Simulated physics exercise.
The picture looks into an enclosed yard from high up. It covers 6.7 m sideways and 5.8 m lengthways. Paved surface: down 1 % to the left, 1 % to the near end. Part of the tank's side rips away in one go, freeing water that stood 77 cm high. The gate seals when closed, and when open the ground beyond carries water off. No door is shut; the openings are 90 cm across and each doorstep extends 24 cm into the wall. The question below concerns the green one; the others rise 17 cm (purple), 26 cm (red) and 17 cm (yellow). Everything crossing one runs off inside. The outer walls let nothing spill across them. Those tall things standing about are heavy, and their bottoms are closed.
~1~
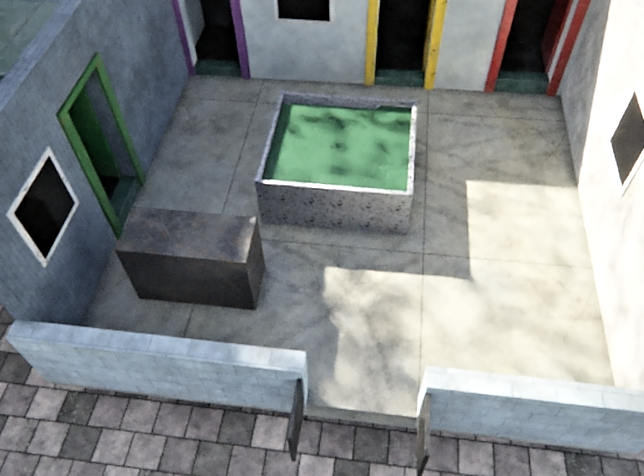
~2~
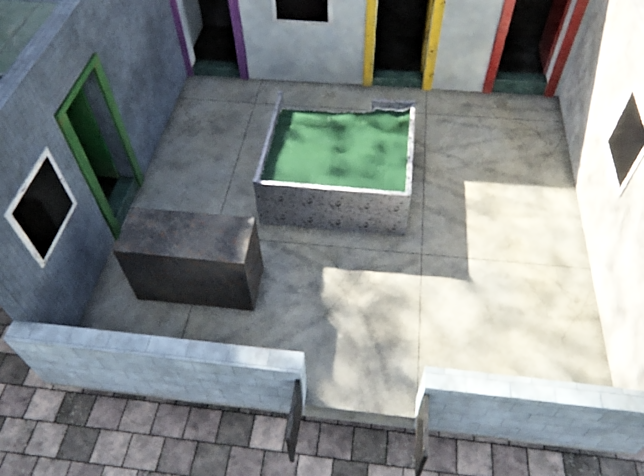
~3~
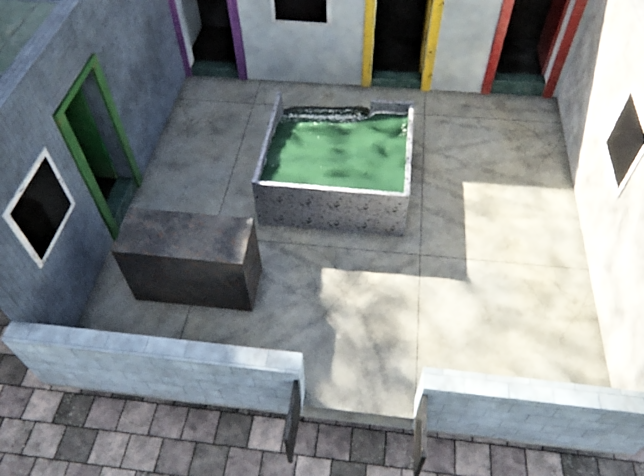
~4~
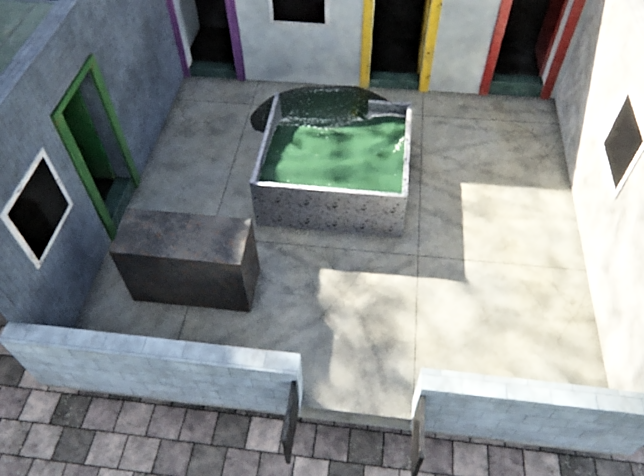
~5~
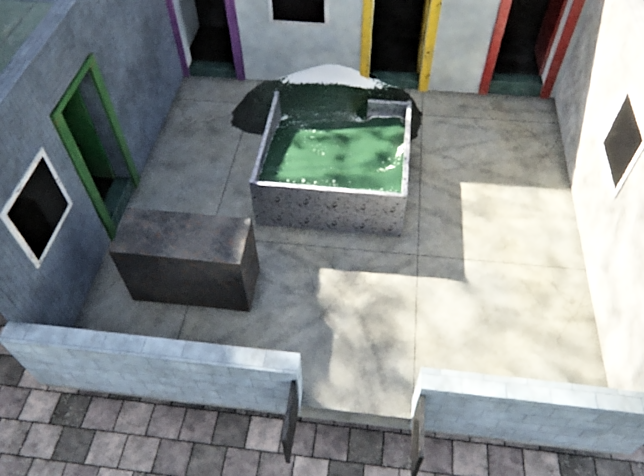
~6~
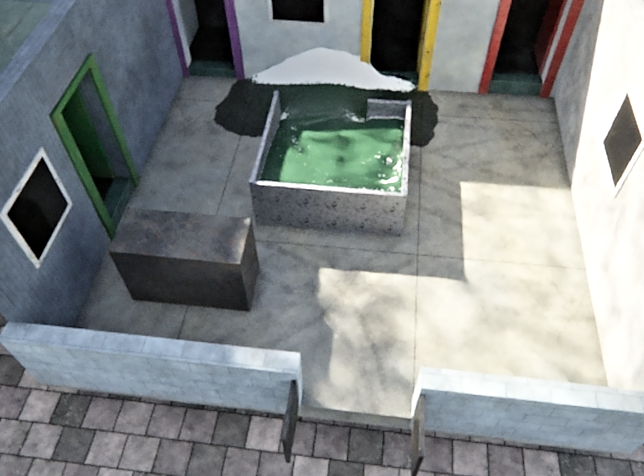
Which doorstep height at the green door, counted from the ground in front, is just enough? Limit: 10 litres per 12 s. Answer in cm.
A height of roughly 7 cm is just enough.
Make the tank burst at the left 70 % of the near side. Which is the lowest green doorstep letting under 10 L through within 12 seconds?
About 23 centimetres.
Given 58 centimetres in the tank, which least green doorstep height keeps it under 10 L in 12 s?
The step needs to be some 5.0 cm.
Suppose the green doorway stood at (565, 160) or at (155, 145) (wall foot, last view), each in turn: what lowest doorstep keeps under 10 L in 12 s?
In turn: Roughly 14.0 cm, roughly 14.0 cm.
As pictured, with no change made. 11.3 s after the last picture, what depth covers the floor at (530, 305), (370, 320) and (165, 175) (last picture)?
About 8, 8 and 4 cm respectively.
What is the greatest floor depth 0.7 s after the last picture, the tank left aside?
Up to some 52 centimetres, I'd say.
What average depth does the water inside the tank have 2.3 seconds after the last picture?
The mean depth is roughly 25 cm.
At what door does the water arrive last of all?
Green.
Then, 0.7 s after the last picture water covers 15 % of the floor, deepest (52 cm) near (326, 97); it has not reached the green door.
Then, 2.3 s after the last picture water covers 50 % of the floor, deepest (36 cm) near (194, 76); 7 cm at the green door, 0 litres in over its 23 cm doorstep.
Then, 11.3 s after the last picture water covers 100 % of the floor, deepest (14 cm) near (214, 376); 7 cm at the green door, 0 litres in over its 23 cm doorstep.
At the green door as built, the water peaked near 9 cm, 9.3 s after the last picture.
With a doorstep of 6.5 cm, 13 litres would have come in within the 12 s; with 7.5 cm, 8 litres. So under 10 litres takes about 7 cm.
